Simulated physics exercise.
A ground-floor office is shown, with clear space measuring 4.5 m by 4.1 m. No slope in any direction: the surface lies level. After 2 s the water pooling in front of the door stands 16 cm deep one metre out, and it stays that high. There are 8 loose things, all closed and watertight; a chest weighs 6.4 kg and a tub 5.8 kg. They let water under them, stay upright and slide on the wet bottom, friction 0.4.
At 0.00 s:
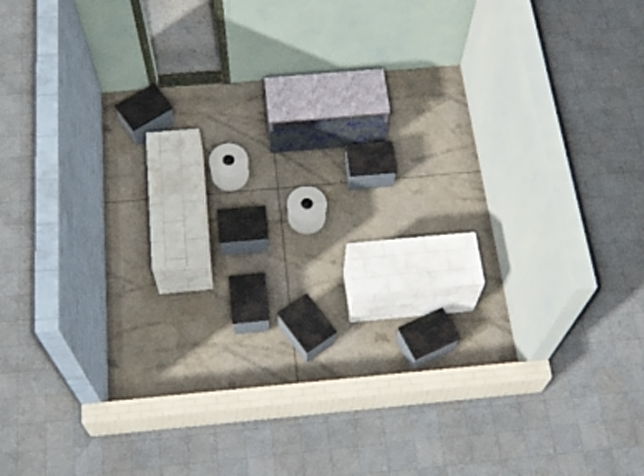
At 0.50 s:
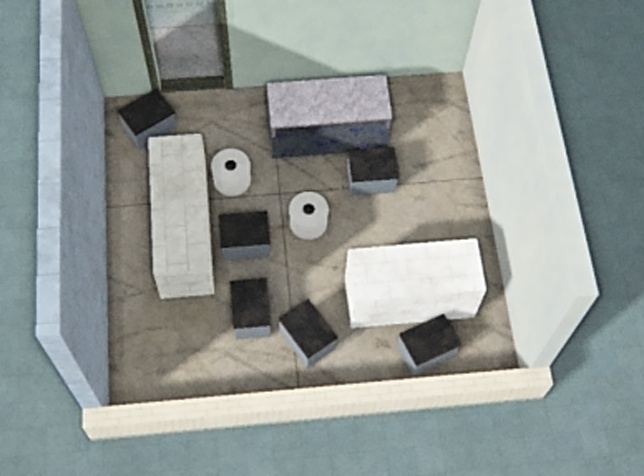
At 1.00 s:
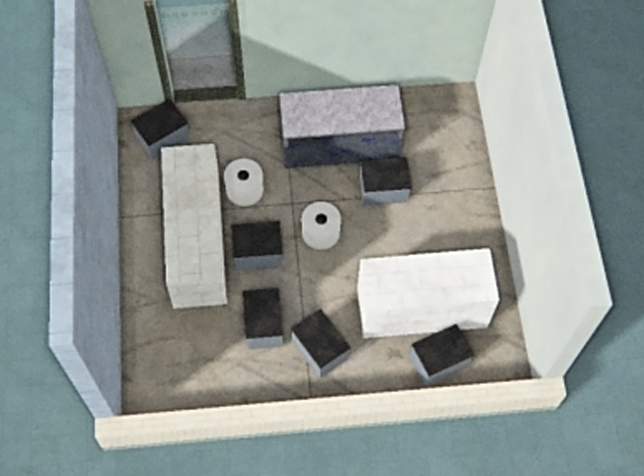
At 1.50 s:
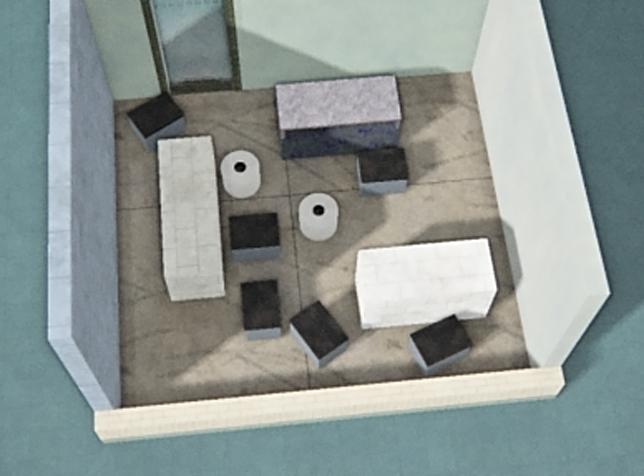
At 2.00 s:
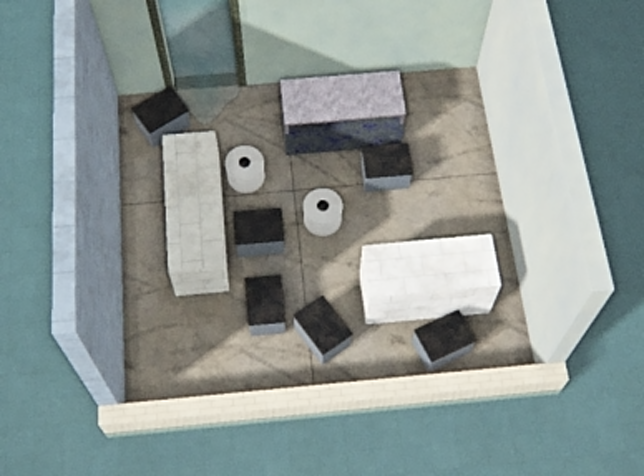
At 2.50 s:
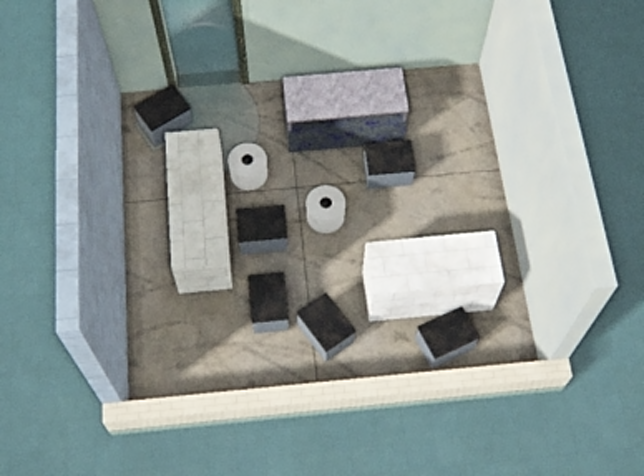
A small open-topped room with pale green, white and bluish walls is seen from high above, its front edge a low cream sill. A long pale block stands left, a purplish one at the back, a white one at right, with dark-topped boxes and two white cylinders between. Teal water covers the grey ground outside, then spreads thinly through the doorway as the camera shifts slightly; the furnishings stay put.
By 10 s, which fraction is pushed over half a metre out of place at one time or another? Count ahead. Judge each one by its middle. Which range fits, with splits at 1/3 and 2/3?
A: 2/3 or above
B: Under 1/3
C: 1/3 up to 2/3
C.
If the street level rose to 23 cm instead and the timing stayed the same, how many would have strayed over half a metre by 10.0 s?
The count would be 6.
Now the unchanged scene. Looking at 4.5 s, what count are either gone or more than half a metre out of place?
By that time the total stands at 1.
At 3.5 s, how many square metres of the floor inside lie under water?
Somewhere around 3.5 m2, roughly.
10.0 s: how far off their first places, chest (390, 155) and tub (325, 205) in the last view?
Respectively 0 and 200 centimetres.
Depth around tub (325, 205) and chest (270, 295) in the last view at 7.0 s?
Some 3 cm at the first, some 3 cm at the second.
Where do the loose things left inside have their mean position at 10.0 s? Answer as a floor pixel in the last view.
The centre is close to (328, 276).
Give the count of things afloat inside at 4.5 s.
The number is 1.
After 3.5 s 0 of 8 are over 50 cm from their spots; 0 afloat.
After 4.5 s 1 of 8 are over 50 cm from their spots; 1 afloat.
After 7.0 s 3 of 8 are over 50 cm from their spots; 3 afloat.
After 10.0 s 5 of 8 are over 50 cm from their spots, and 5 have been at some point; 6 afloat.
